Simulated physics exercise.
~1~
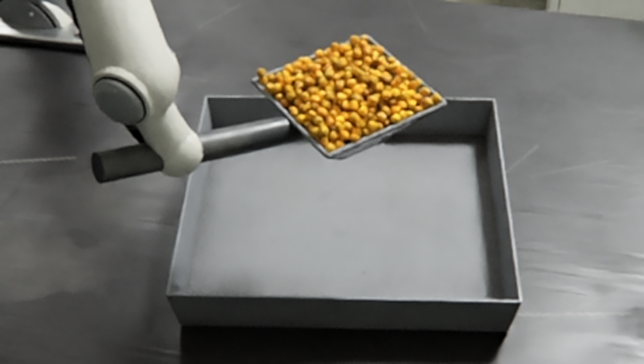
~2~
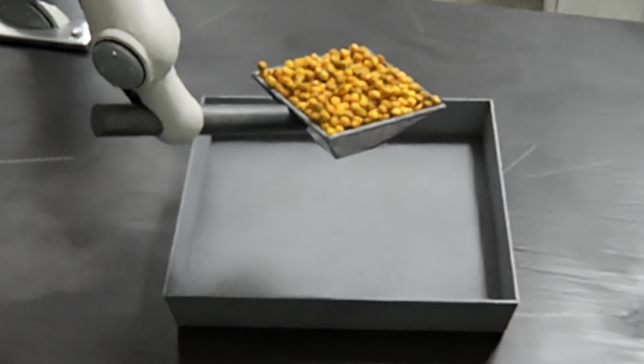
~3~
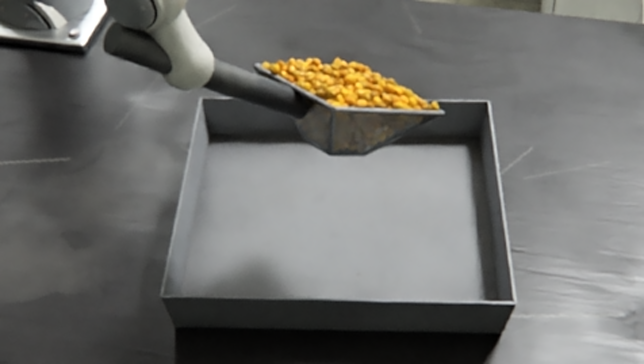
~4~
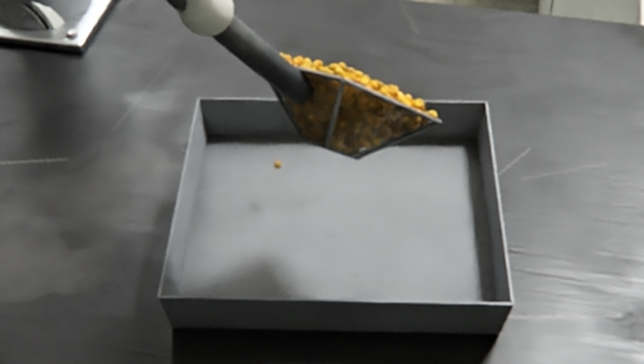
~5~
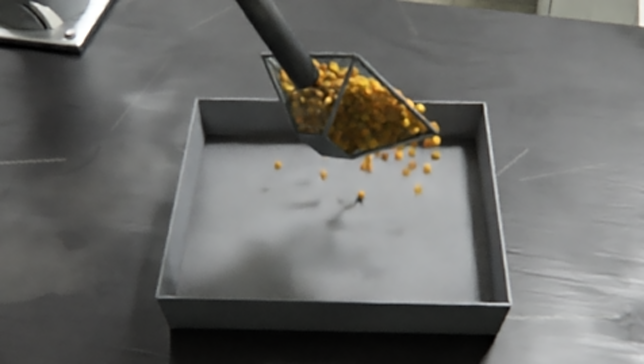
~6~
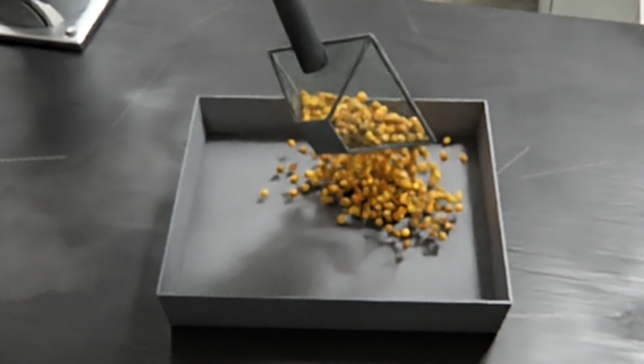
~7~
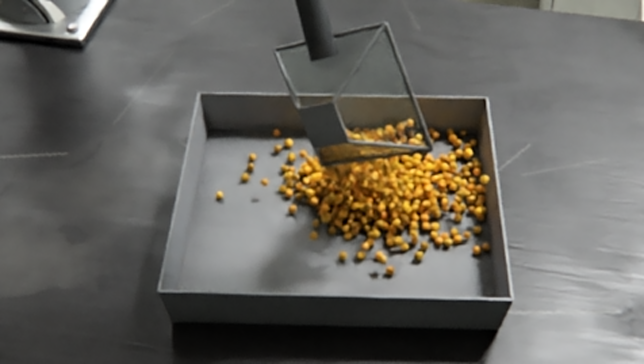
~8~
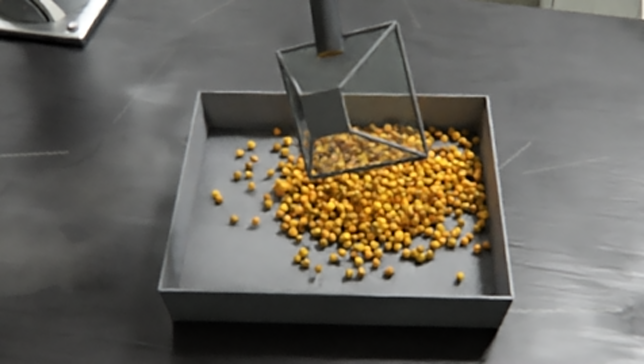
Robotic arm tilting a scoop heaped with yellow maize kernels, pouring them into a grey tray until the scoop is empty.
